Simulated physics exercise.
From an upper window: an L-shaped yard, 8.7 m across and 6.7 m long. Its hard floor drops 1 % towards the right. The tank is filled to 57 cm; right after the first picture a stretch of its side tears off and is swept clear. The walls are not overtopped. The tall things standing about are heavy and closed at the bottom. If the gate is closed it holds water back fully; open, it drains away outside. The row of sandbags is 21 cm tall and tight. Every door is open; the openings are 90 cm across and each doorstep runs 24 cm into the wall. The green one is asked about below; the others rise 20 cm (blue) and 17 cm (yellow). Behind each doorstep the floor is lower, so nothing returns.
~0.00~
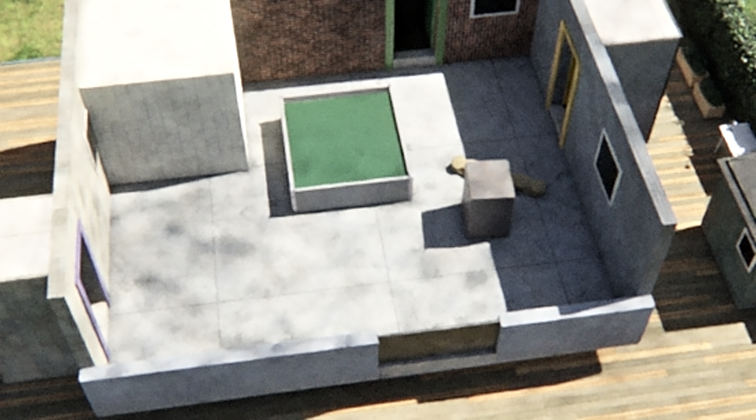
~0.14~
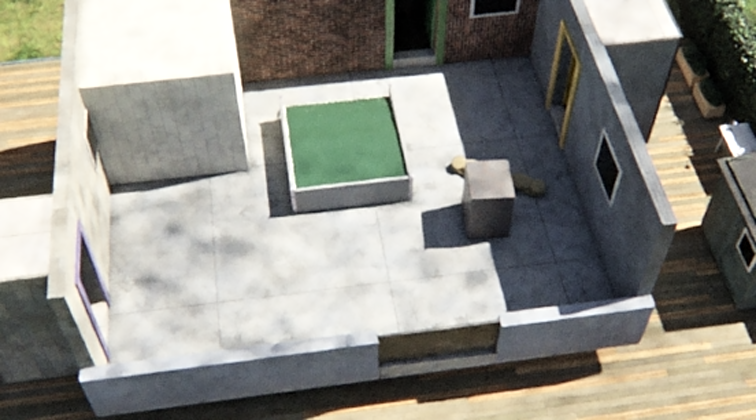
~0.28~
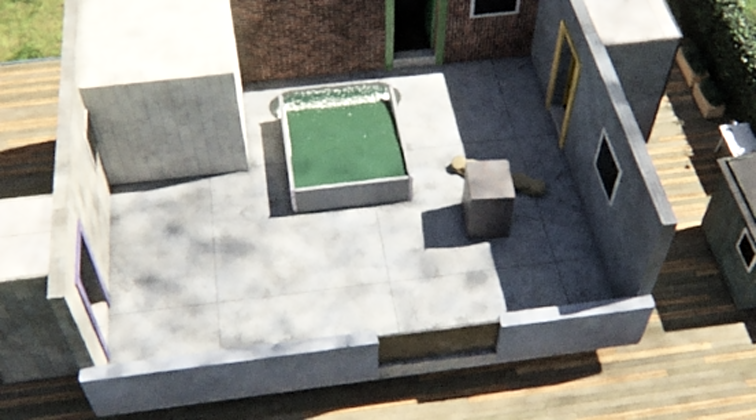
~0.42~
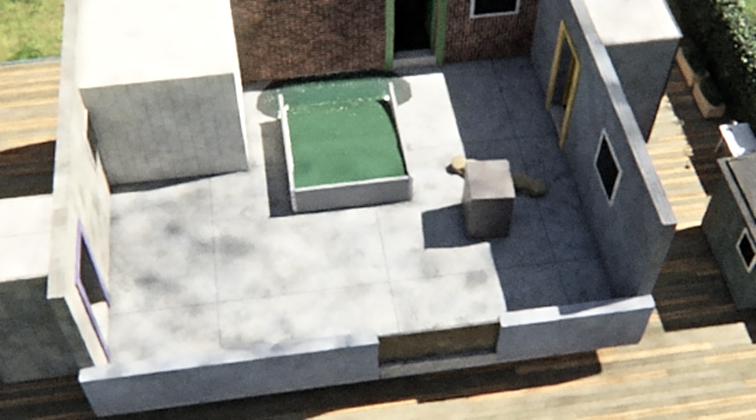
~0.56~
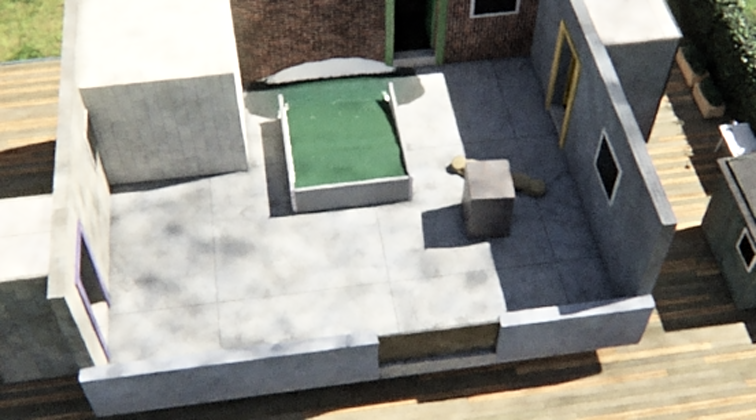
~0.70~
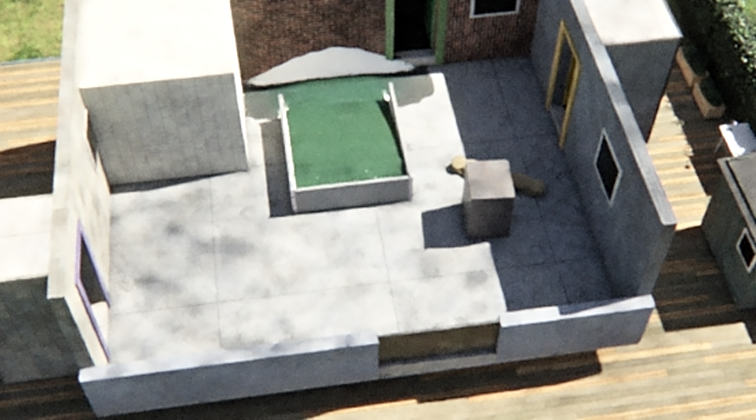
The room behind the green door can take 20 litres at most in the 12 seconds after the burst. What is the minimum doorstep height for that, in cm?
It would have to be roughly 17 cm high.
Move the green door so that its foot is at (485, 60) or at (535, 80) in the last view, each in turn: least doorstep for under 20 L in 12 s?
About 11.0 and 23 cm.
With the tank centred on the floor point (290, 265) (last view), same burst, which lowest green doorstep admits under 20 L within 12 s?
Then roughly 9.5 cm.
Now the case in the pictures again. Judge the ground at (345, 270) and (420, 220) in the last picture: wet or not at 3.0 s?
In turn: Dry, dry.
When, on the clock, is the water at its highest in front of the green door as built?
Around 1.8 s.
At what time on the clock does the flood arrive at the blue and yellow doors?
Blue 5.5 s, yellow 2.4 s.
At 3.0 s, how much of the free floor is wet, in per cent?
Near 30 per cent is wet.
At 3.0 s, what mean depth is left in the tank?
About 18 cm.
After 1.4 s water covers 10 % of the floor, deepest (48 cm) near (246, 84); 21 cm at the green door, 0 litres in over its 24 cm doorstep.
After 3.0 s water covers 30 % of the floor, deepest (33 cm) near (528, 56); 18 cm at the green door, 2 litres in over its 24 cm doorstep.
After 12.0 s water covers 95 % of the floor, deepest (14 cm) near (512, 58); 7 cm at the green door, 3 litres in over its 24 cm doorstep.
At the green door as built, the water arrived by 0.7 s and peaked near 23 cm at 1.8 s.
With a doorstep of 13.5 cm, 42 litres would have come in within the 12 s; with 18.5 cm, 14 litres. So under 20 litres takes about 17 cm.
